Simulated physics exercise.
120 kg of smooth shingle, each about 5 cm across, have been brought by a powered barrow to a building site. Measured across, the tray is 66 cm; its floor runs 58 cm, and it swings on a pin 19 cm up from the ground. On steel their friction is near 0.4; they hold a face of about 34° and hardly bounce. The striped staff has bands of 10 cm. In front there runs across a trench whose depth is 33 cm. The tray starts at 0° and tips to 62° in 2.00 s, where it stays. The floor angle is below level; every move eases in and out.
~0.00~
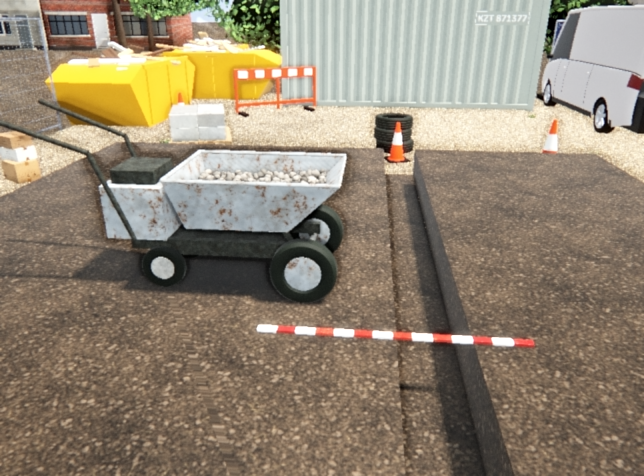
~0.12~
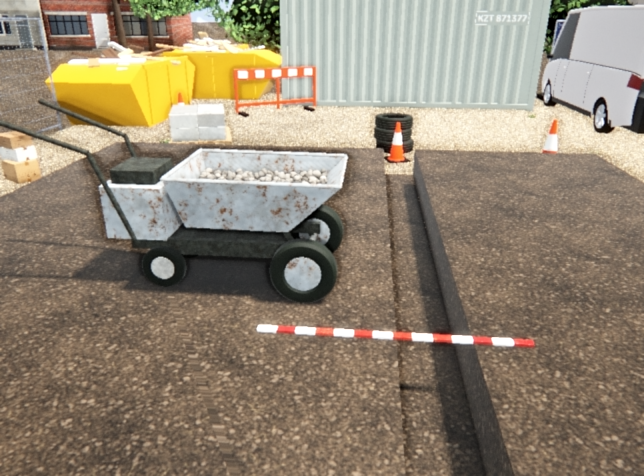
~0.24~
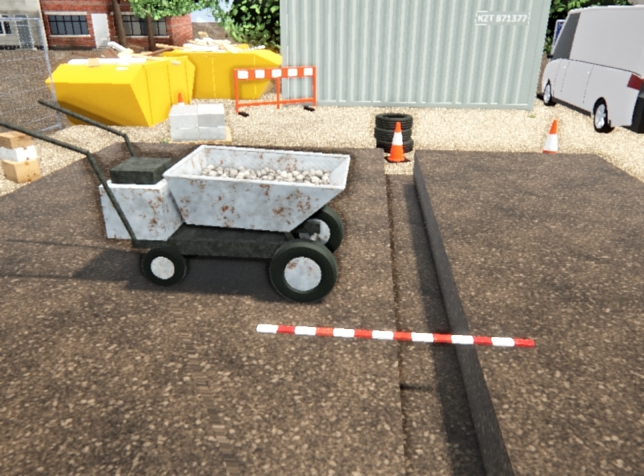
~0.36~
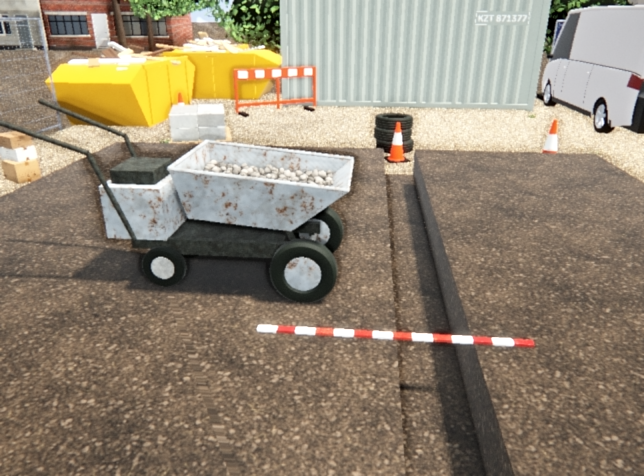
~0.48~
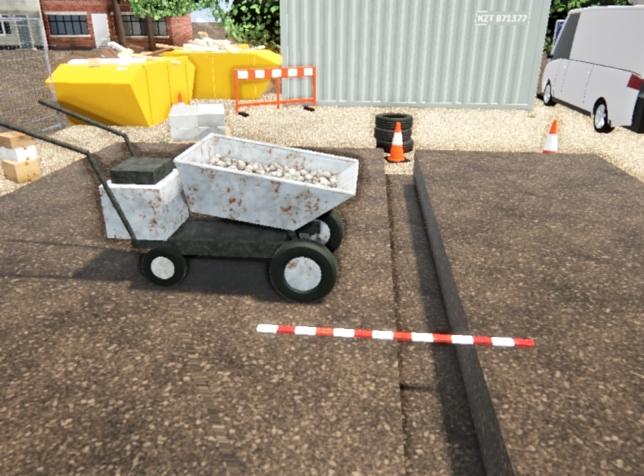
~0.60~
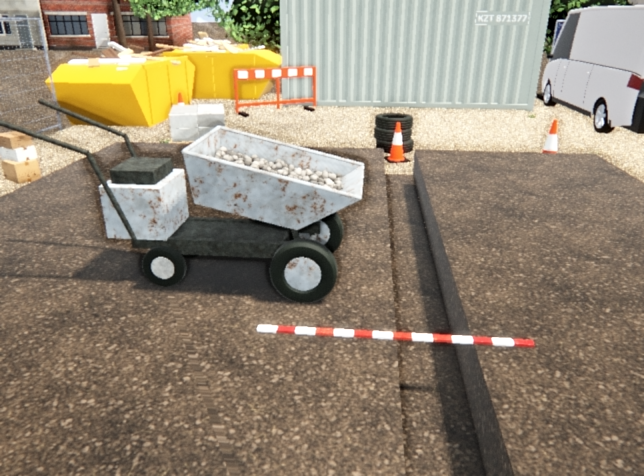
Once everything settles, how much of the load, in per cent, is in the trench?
Once it settles, about 96 per cent of the load is there.
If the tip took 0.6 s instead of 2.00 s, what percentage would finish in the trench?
About 65%.
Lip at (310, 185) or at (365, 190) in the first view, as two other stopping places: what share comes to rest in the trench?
It'd be around 100 per cent and after that around 65 per cent.
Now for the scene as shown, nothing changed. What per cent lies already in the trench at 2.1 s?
Roughly 55% by that time.
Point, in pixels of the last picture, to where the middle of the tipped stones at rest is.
Roughly (427, 317), I'd say.
After 1.5 s the floor is at 52°; 100 % in the tray; the foremost stones are at (400, 228).
After 2.1 s the floor is at 62°; 43 % in the tray, 55 % in the trench, 2 % past the trench; the foremost stones are at (485, 281).
After 2.5 s the floor is at 62°; 18 % in the tray, 78 % in the trench, 4 % past the trench; the foremost stones are at (521, 280).
After 4.4 s the floor is at 62°; 0 % in the tray, 96 % in the trench, 4 % past the trench; the foremost stones are at (528, 278).
